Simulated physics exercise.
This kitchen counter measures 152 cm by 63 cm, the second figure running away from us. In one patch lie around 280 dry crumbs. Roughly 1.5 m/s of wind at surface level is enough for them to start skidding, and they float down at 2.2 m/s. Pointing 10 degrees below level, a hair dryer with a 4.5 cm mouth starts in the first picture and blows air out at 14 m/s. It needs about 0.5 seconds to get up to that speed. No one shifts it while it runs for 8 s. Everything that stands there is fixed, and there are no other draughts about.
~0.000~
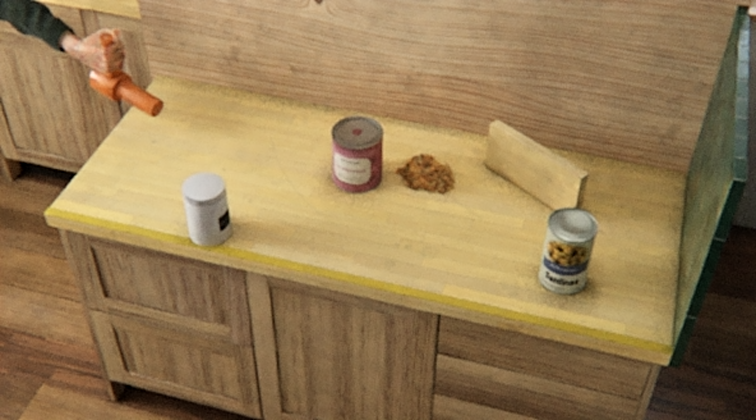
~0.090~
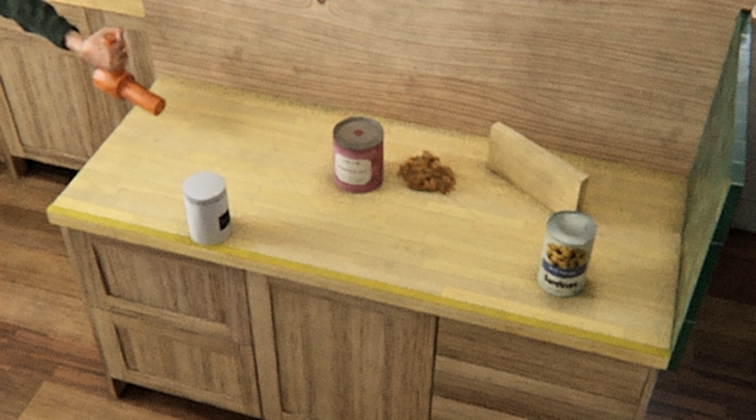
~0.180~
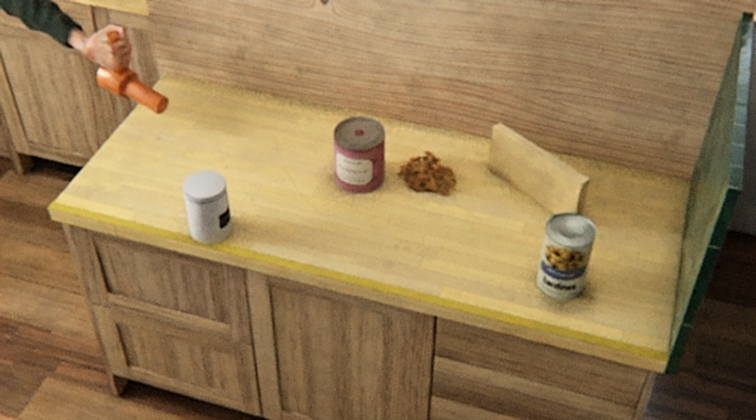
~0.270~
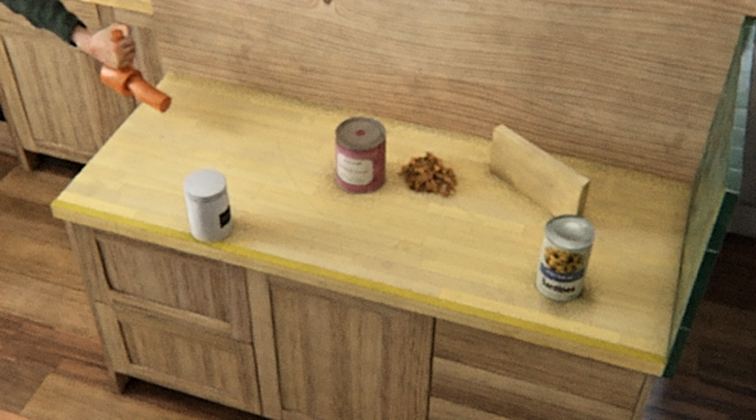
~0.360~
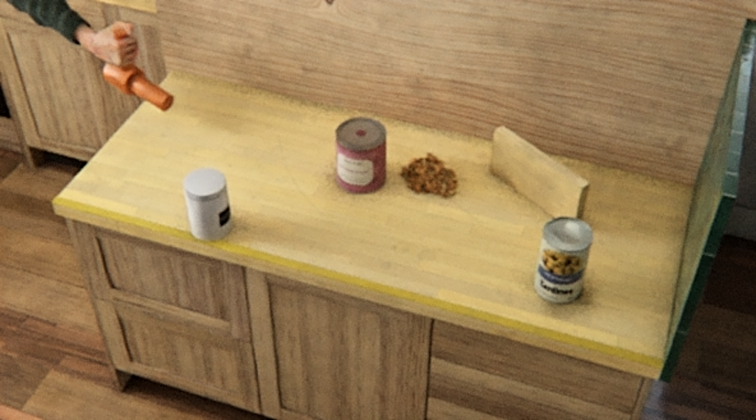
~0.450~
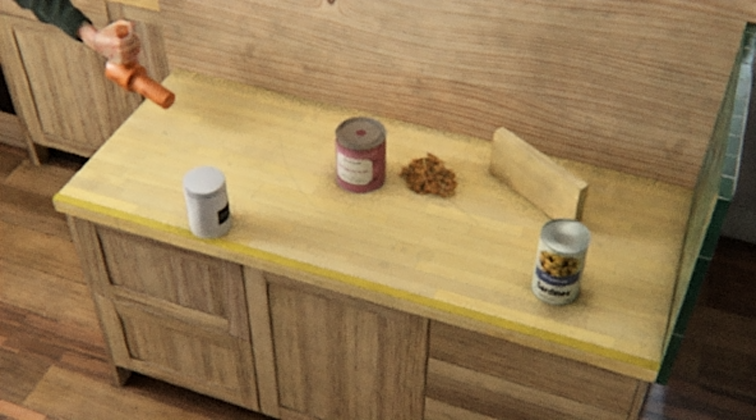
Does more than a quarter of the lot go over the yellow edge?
A quarter or less goes over that edge.
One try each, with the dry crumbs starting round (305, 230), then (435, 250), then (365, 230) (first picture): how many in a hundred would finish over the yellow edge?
First try 100 %, second 80 %, third 80 %.
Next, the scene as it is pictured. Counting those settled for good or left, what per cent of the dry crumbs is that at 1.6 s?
About 70 per cent.
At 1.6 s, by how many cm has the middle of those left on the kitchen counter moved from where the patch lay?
The centre sits some 0 cm from where it began.
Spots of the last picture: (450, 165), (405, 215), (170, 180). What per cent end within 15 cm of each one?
First spot near 100 %, second near 40 %, third near 0 %.
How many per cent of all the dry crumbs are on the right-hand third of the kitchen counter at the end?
Something close to 0 % ends up there.
After 1.6 s, 29 % are on the move or not yet settled, 0 % are over the yellow edge; the middle of those still in play is near (430, 176).
After 2.6 s, 28 % are on the move or not yet settled, 0 % are over the yellow edge; the middle of those still in play is near (430, 176).
After 4.4 s, 27 % are on the move or not yet settled, 0 % are over the yellow edge; the middle of those still in play is near (430, 176).
After 8.0 s, at the end, 0 % are over the yellow edge; the middle of those still in play is near (430, 176).
